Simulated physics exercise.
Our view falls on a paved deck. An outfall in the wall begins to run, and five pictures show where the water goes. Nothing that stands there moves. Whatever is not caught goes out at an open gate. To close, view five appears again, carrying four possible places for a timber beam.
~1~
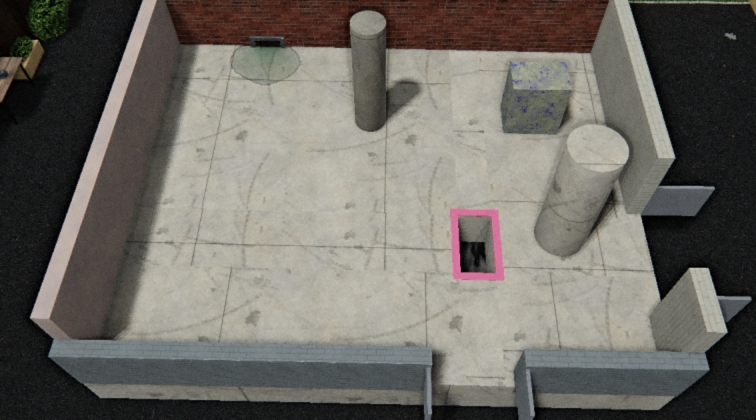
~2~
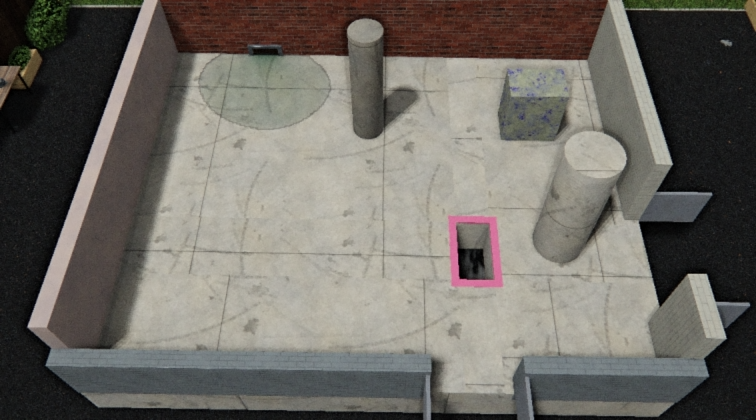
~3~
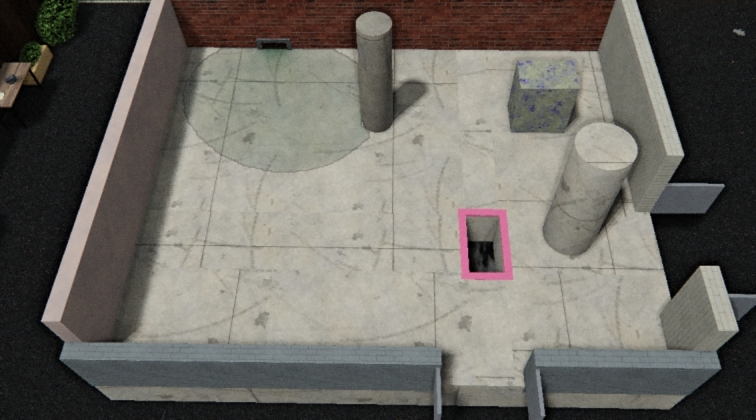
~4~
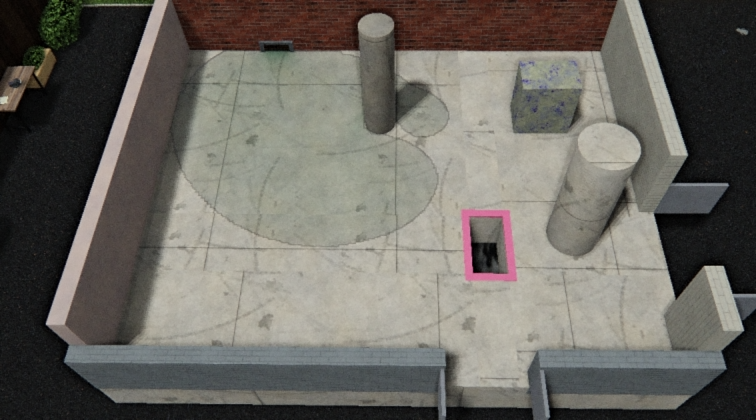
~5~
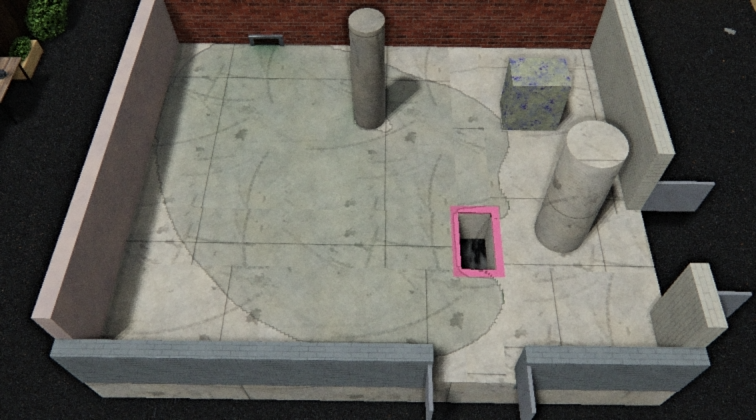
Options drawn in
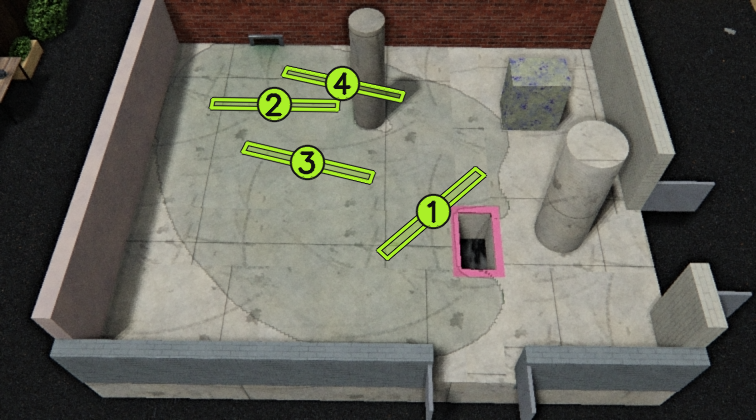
On a paved deck bounded by low walls and a brick wall, a small greenish wet patch lies below an outlet at the back left. It spreads outward across the floor, wrapping around the slender column. The patch then widens toward the front and right, reaching the pink-rimmed pit and surrounding its left side.
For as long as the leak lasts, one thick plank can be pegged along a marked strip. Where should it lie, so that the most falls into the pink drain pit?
3.
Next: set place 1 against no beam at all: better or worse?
Place 1 is worse.
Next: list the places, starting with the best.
3, 4, 2, 1.
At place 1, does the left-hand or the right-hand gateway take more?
The right one.
On the marked copy, 1 from (382, 254) to (479, 172); 2 from (212, 103) to (337, 105); 3 from (245, 147) to (371, 177); 4 from (285, 71) to (402, 96).
Choosing 1, next to none of the stream goes into the pink drain pit, about 99 % out by the gates.
Choosing 2, about 13 % of the stream goes into the pink drain pit, about 85 % out by the gates.
Choosing 3, about 24 % of the stream goes into the pink drain pit, about 75 % out by the gates.
Choosing 4, about 18 % of the stream goes into the pink drain pit, about 82 % out by the gates.
